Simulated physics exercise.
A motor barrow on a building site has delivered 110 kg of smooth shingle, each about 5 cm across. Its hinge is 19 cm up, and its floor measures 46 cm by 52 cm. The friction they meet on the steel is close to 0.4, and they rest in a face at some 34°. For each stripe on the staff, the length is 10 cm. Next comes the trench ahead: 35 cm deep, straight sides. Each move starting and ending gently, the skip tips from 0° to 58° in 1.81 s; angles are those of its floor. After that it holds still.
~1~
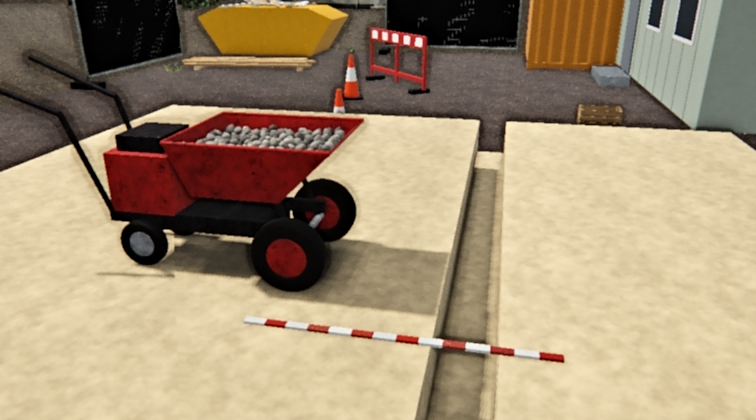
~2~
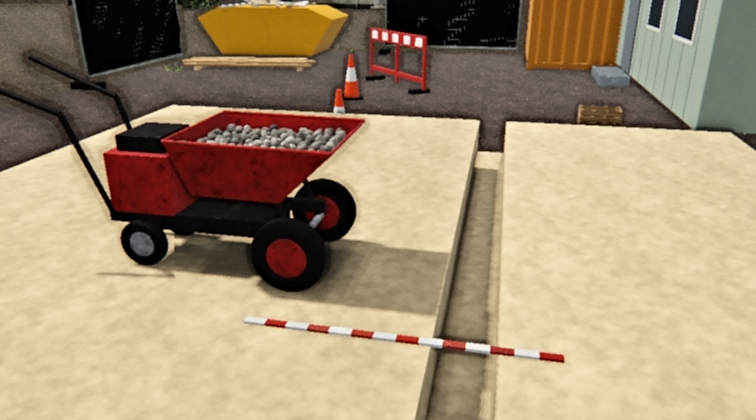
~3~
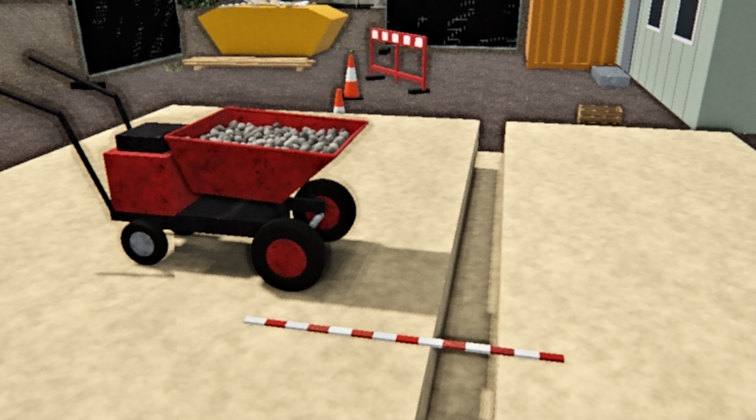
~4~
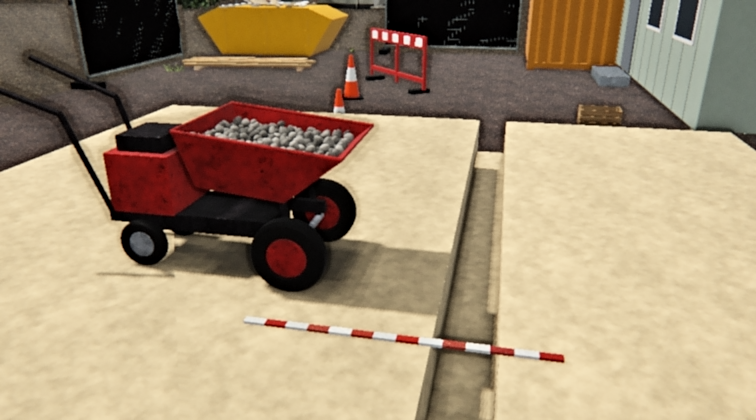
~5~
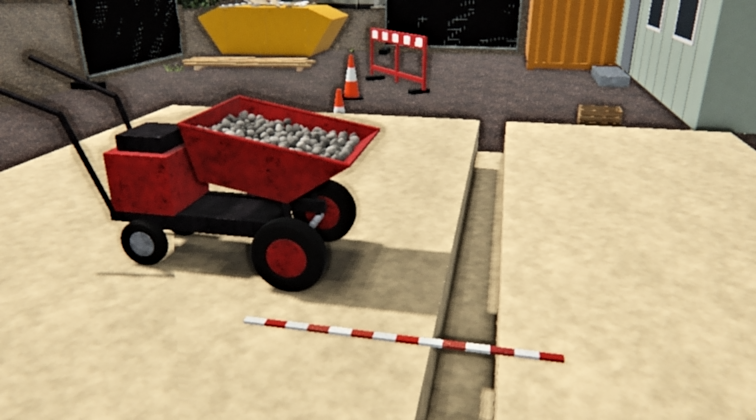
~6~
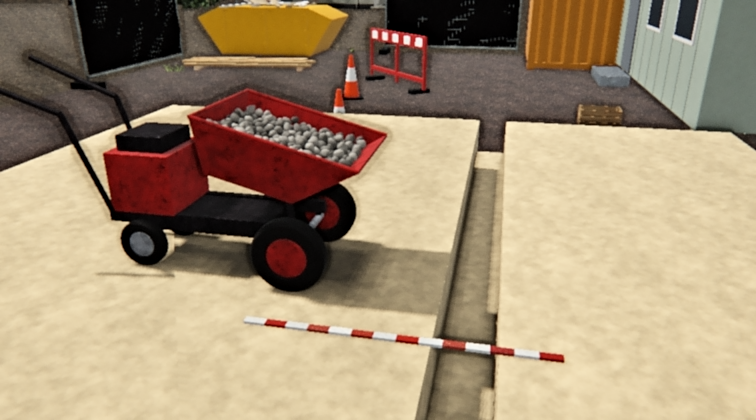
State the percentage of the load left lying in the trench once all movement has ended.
The share left there is about 91 per cent.
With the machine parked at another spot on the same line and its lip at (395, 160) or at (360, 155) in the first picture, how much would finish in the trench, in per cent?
From the first place around 55 per cent, from the other around 90.
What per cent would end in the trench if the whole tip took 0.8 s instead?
It would be near 90 per cent.
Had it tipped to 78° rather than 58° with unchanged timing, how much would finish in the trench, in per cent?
Roughly 75% would end there.
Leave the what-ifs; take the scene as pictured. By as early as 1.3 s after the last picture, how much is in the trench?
Close to 30 per cent at that time.
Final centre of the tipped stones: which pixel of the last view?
The tipped stones centre close to (469, 319).
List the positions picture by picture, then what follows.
The skip is at 0°, its lip at (330, 154); the top of the load is at (280, 135), in the first frame.
Lip at (331, 155), floor tilted 1°, highest stones at (281, 135), in the second frame.
Lip at (335, 157), floor tilted 3°, highest stones at (263, 134), in the third frame.
Lip at (342, 161), floor tilted 6°, highest stones at (242, 128), in the fourth frame.
Lip at (350, 166), floor tilted 10°, highest stones at (240, 124), in the fifth frame.
The skip is at 15°, its lip at (359, 173); the top of the load is at (241, 117), in the sixth frame.
Then, 0.8 s after the last picture the floor is at 49°, 100 % in the skip; the foremost stones are at (404, 208).
Then, 1.3 s after the last picture the floor is at 58°, 57 % in the skip, 14 % short of the trench, 29 % in the trench; the foremost stones are at (494, 321).
Then, 1.7 s after the last picture the floor is at 58°, 28 % in the skip, 13 % short of the trench, 59 % in the trench; the foremost stones are at (510, 316).
Then, 3.6 s after the last picture the floor is at 58°, 0 % in the skip, 9 % short of the trench, 91 % in the trench; the foremost stones are at (520, 310).
